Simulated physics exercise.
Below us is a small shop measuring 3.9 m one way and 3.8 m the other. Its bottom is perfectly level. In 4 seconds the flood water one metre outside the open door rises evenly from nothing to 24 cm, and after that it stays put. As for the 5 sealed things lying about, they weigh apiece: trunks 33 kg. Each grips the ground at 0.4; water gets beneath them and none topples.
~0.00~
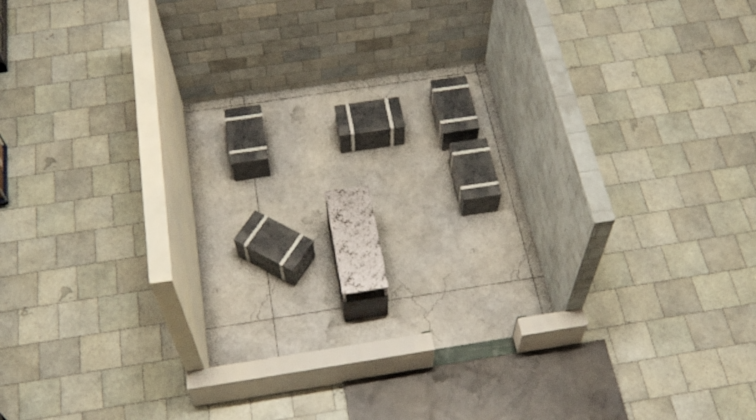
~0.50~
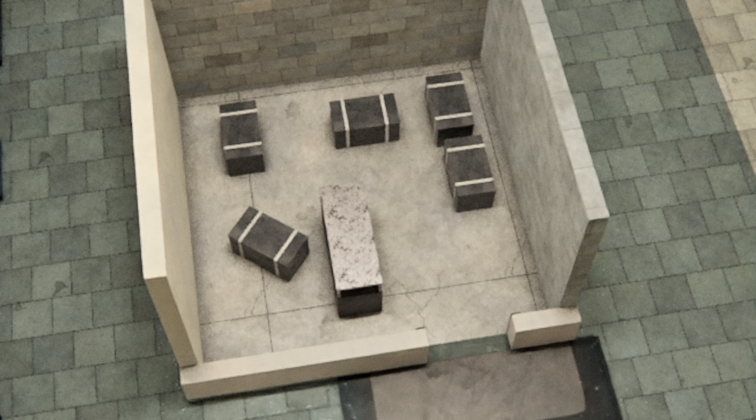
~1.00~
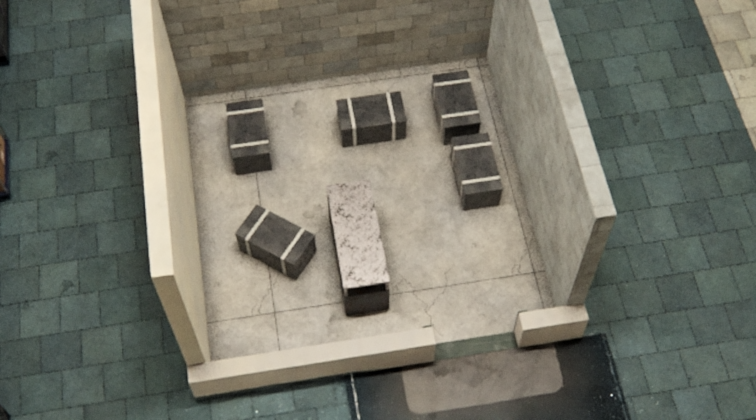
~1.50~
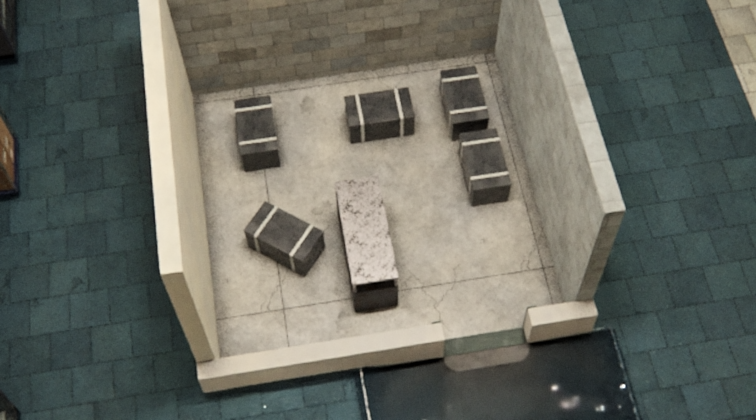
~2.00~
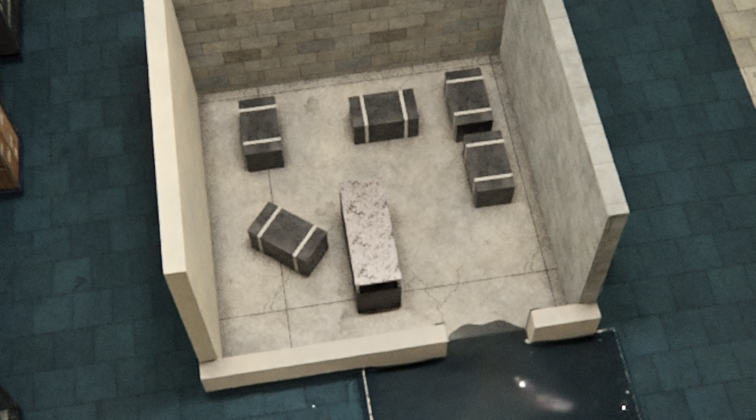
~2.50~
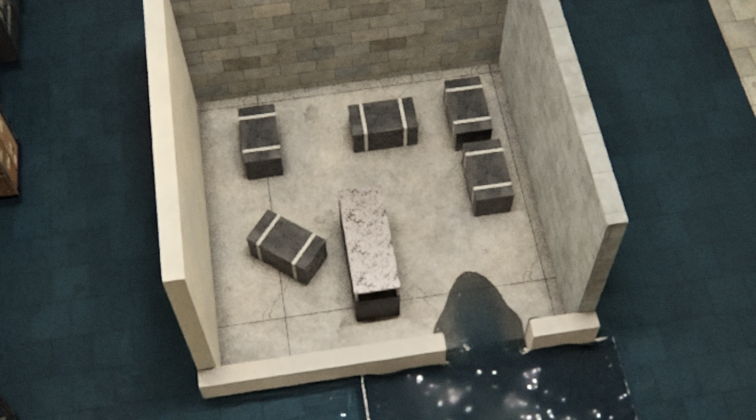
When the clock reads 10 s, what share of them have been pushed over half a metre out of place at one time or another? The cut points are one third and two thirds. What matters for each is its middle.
I'm guessing the result is some.
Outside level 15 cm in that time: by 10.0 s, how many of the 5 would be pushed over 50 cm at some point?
So the tally would be 0.
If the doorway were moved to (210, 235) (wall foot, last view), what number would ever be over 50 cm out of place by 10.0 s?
The answer then is 2.
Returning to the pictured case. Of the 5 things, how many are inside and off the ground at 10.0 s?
Total: 3.
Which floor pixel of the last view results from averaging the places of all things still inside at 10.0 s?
Around (304, 164).
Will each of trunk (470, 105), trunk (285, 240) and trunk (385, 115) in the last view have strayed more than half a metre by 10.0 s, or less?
Same order as the question: Smaller, smaller, greater.
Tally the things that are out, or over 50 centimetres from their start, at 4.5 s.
By my tally, 0.
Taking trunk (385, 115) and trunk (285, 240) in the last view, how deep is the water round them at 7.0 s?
Close to 8 and 1 centimetres.
After 3.5 s 0 of 5 are over 50 cm from their spots; 0 afloat.
After 4.5 s 0 of 5 are over 50 cm from their spots; 0 afloat.
After 7.0 s 1 of 5 are over 50 cm from their spots; 1 afloat.
After 10.0 s 3 of 5 are over 50 cm from their spots, and 3 have been at some point; 3 afloat.
